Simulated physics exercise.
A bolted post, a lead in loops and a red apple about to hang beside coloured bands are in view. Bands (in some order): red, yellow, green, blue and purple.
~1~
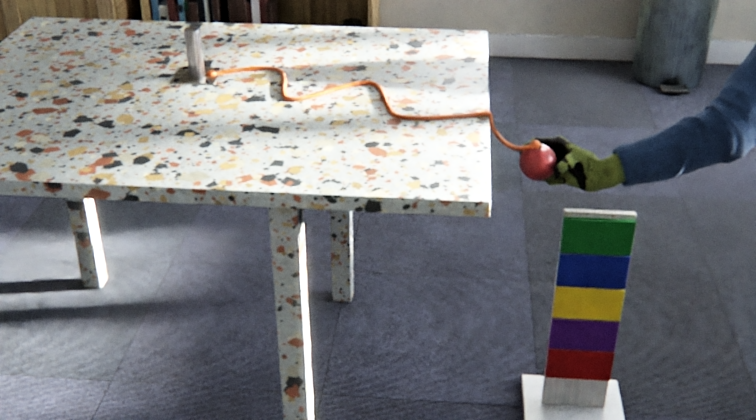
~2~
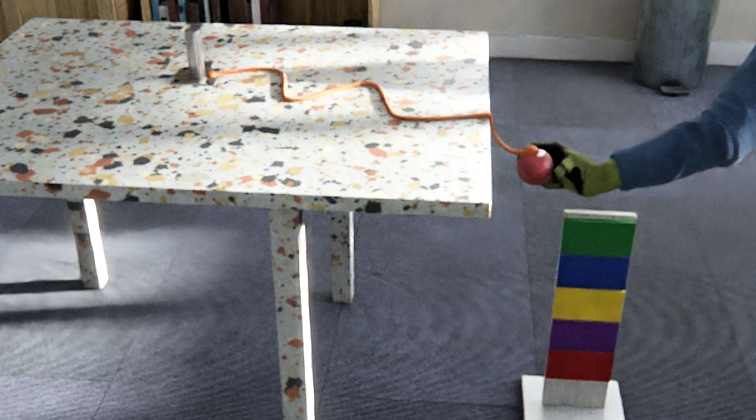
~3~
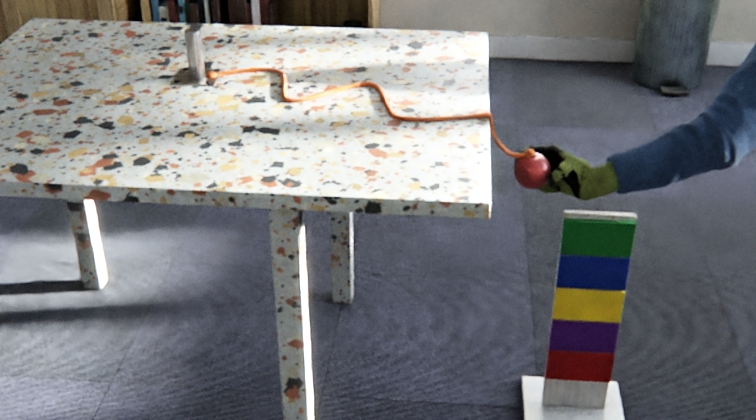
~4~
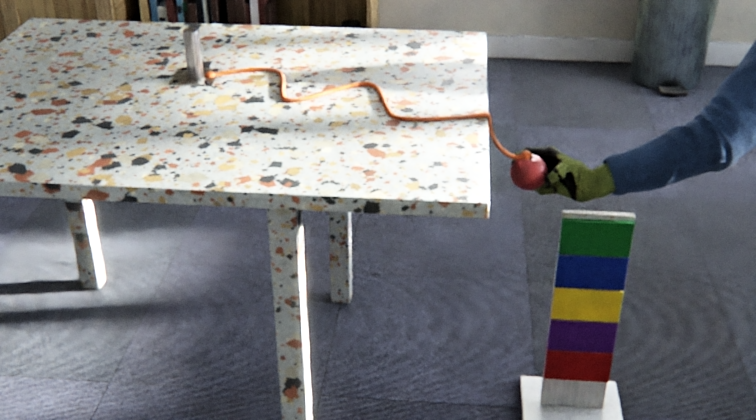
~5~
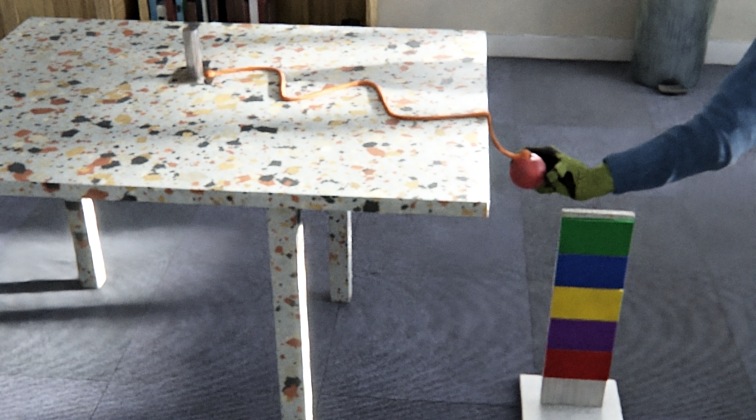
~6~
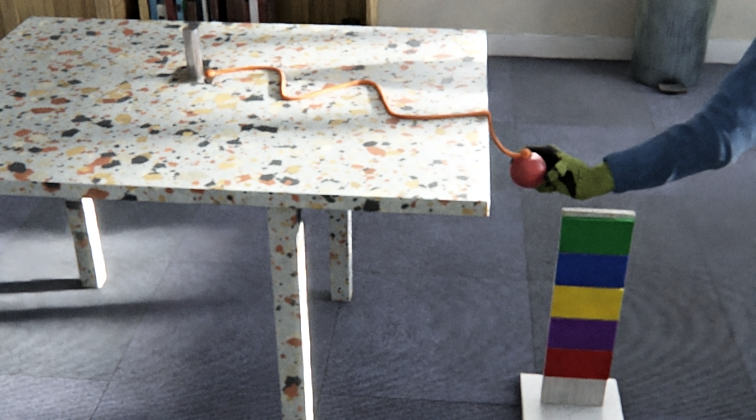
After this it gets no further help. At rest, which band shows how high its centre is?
The yellow band shows it.
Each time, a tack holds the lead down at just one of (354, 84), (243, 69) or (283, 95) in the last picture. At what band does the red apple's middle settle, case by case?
Green; yellow; blue.
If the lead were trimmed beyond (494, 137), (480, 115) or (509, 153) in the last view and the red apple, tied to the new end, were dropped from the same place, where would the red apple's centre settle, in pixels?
Well, that gives around (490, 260) the first time, (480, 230) the next and (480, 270) the last.
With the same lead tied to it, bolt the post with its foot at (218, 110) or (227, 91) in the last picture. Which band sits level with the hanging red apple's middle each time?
For the first it would be purple, for the second purple.
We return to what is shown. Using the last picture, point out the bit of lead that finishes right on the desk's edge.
Go for the one at (385, 102).
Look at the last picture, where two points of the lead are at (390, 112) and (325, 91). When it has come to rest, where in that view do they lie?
(487, 136) and (388, 96), roughly.
Soon after, apple near (464, 289); level with yellow.
Then, apple near (494, 292); level with yellow.
At rest, apple near (480, 291); level with yellow. Its middle rests at the yellow band.
